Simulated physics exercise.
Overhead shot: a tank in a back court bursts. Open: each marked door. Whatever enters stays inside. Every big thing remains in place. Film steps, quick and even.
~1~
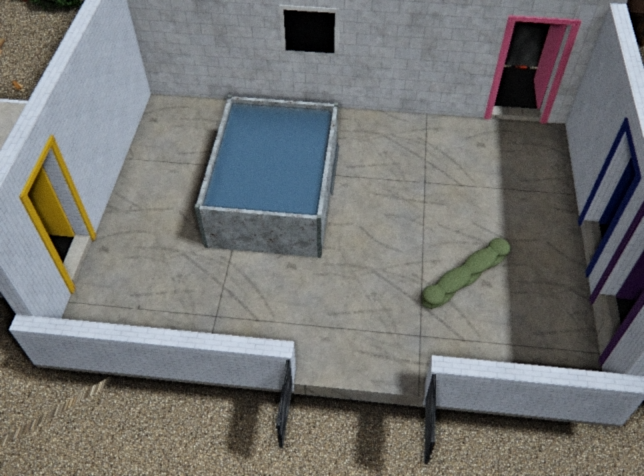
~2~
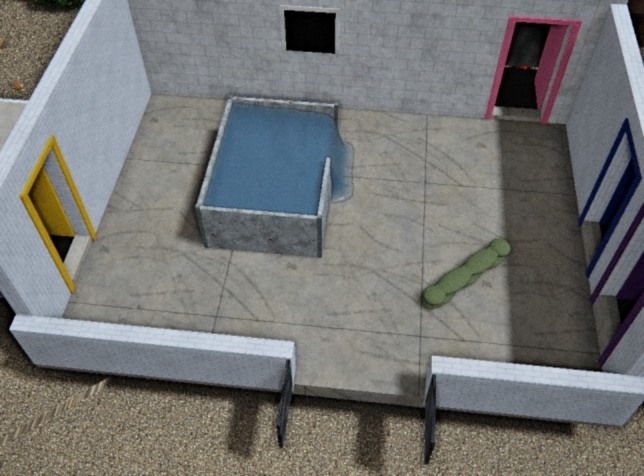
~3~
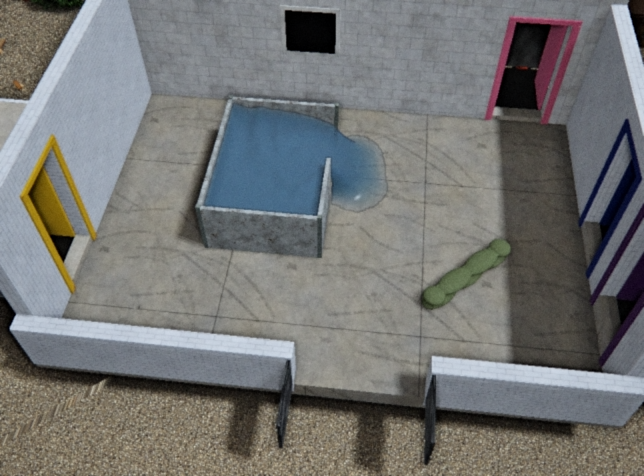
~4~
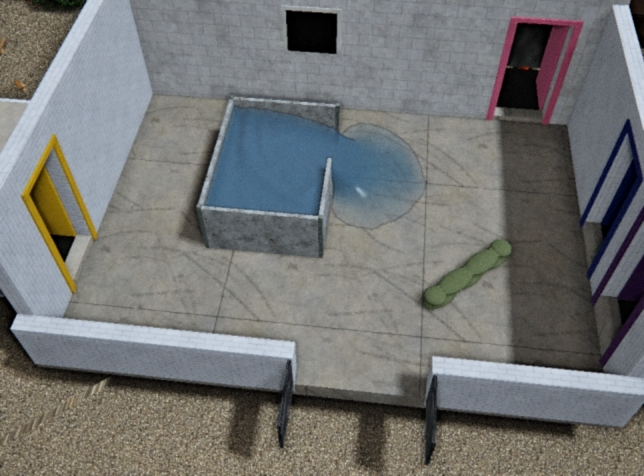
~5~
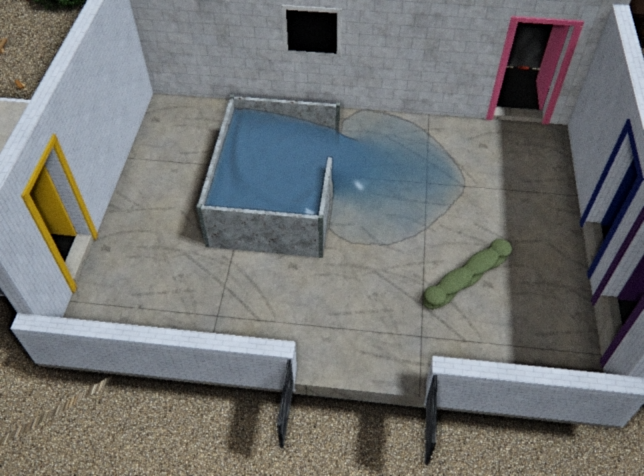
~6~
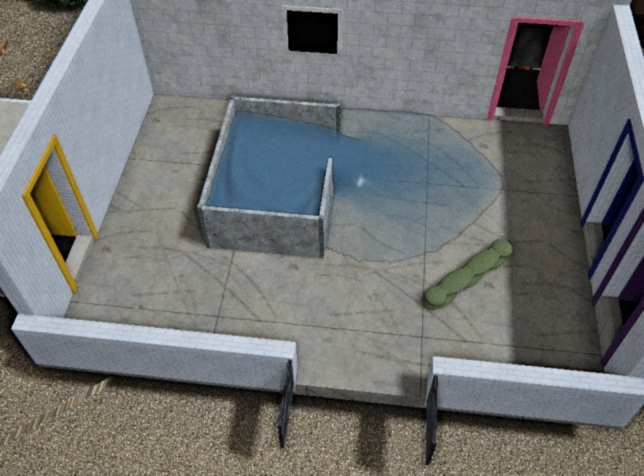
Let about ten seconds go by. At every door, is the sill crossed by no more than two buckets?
The blue door goes over two buckets; the yellow door does not go over two buckets; the purple door does not go over two buckets; the pink door goes over two buckets.
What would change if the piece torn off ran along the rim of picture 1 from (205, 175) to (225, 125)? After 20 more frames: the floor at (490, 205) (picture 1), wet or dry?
Answer: No water.
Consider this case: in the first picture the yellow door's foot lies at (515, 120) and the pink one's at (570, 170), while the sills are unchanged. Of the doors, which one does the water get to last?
The purple-painted one.
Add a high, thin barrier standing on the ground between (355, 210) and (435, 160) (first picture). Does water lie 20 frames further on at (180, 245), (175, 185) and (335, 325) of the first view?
Log, spots one to three: Spared; spared; swamped.
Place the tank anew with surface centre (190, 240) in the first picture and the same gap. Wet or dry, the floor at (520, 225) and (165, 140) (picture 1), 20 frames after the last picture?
Point 1: Soaked through; point 2: Not wet.
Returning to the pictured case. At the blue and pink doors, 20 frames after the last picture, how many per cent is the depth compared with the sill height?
Roughly 150 % and 280 %, respectively.
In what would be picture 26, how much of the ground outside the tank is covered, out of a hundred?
Close to 50 %.
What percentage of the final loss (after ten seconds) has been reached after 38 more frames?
I'd say about 70 per cent.
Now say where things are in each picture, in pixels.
Still water in the tank at (271, 157), in the first frame.
The front is at (341, 143), out from the gap at (330, 157), in the second frame.
Water pours out at (331, 160) and has run to (376, 199), in the third frame.
The front is at (421, 187), out from the gap at (332, 162), in the fourth frame.
Water pours out at (332, 161) and has run to (460, 185), in the fifth frame.
Water pours out at (332, 161) and has run to (496, 175), in the sixth frame.
A moment on, water covers 35 % of the floor; the blue door wet at the sill, nothing in, the yellow door not reached, the purple door not reached, the pink door wet at the sill, nothing in.
Next, water covers 40 % of the floor; the blue door over two buckets in, the yellow door not reached, the purple door wet at the sill, nothing in, the pink door under two buckets in.
Then, water covers 50 % of the floor; the blue door far over two buckets in, the yellow door not reached, the purple door wet at the sill, nothing in, the pink door far over two buckets in.
Later, water covers 70 % of the floor; the blue door far over two buckets in, the yellow door not reached, the purple door wet at the sill, nothing in, the pink door far over two buckets in.
In the end, water covers 95 % of the floor; the blue door far over two buckets in, the yellow door under two buckets in, the purple door wet at the sill, nothing in, the pink door far over two buckets in.
